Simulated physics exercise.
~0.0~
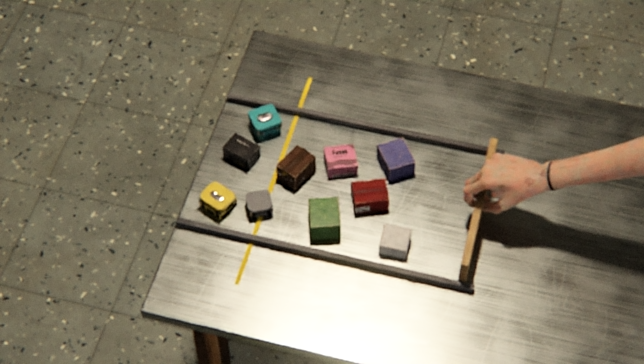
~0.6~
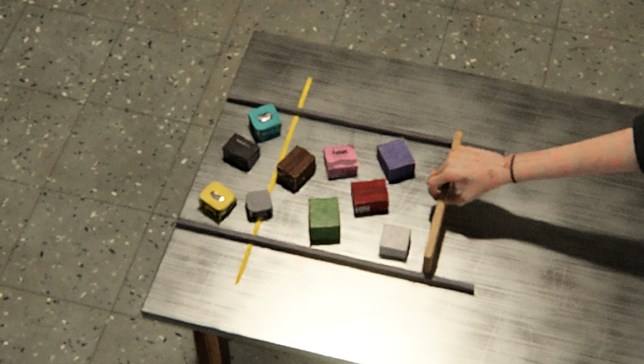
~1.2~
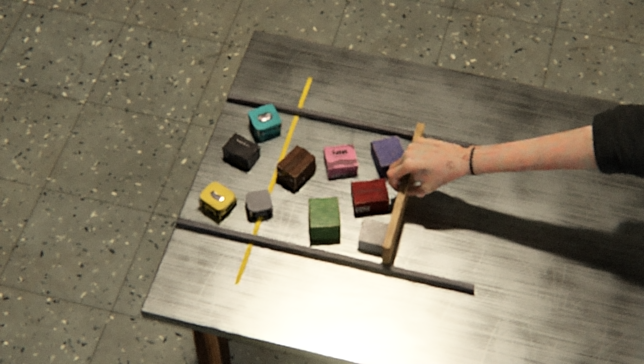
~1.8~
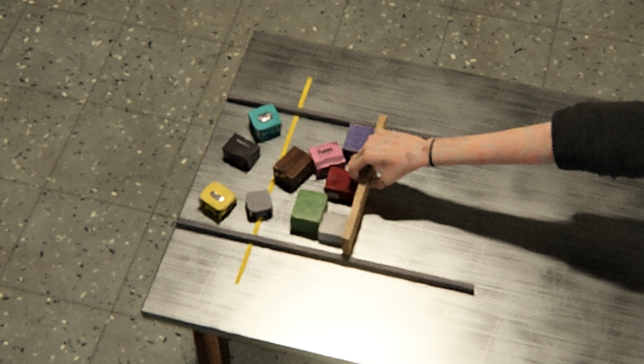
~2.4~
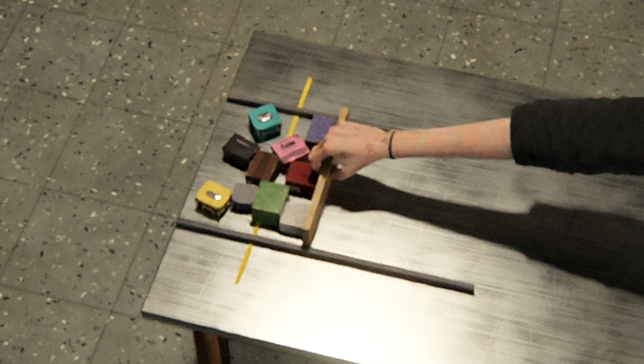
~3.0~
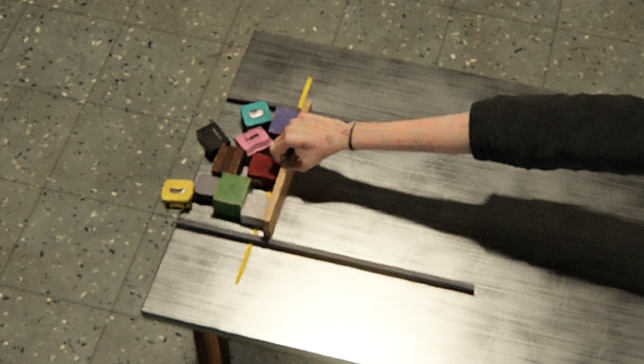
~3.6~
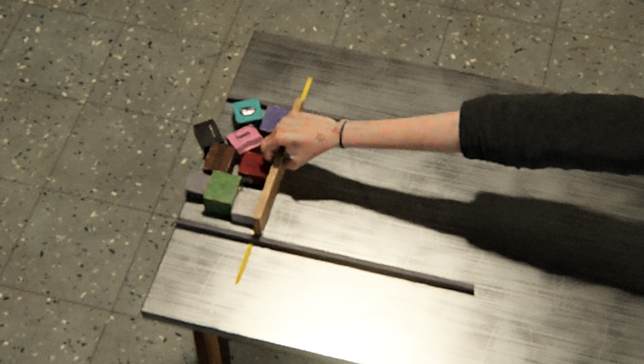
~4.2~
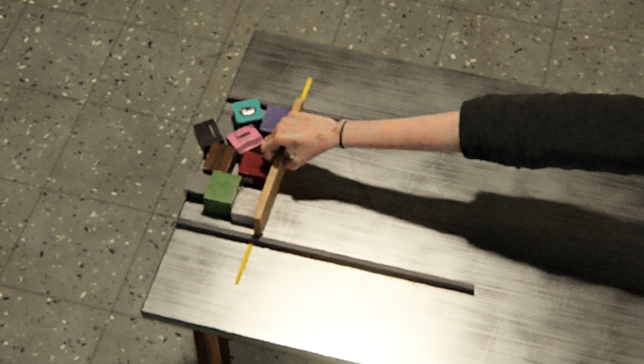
In the video, a hand slides an upright wooden board left across a table, gathering scattered colored blocks and small cases and pushing them toward the edge. The yellow case goes off the edge, and the board stops at the yellow tape with the others bunched together.
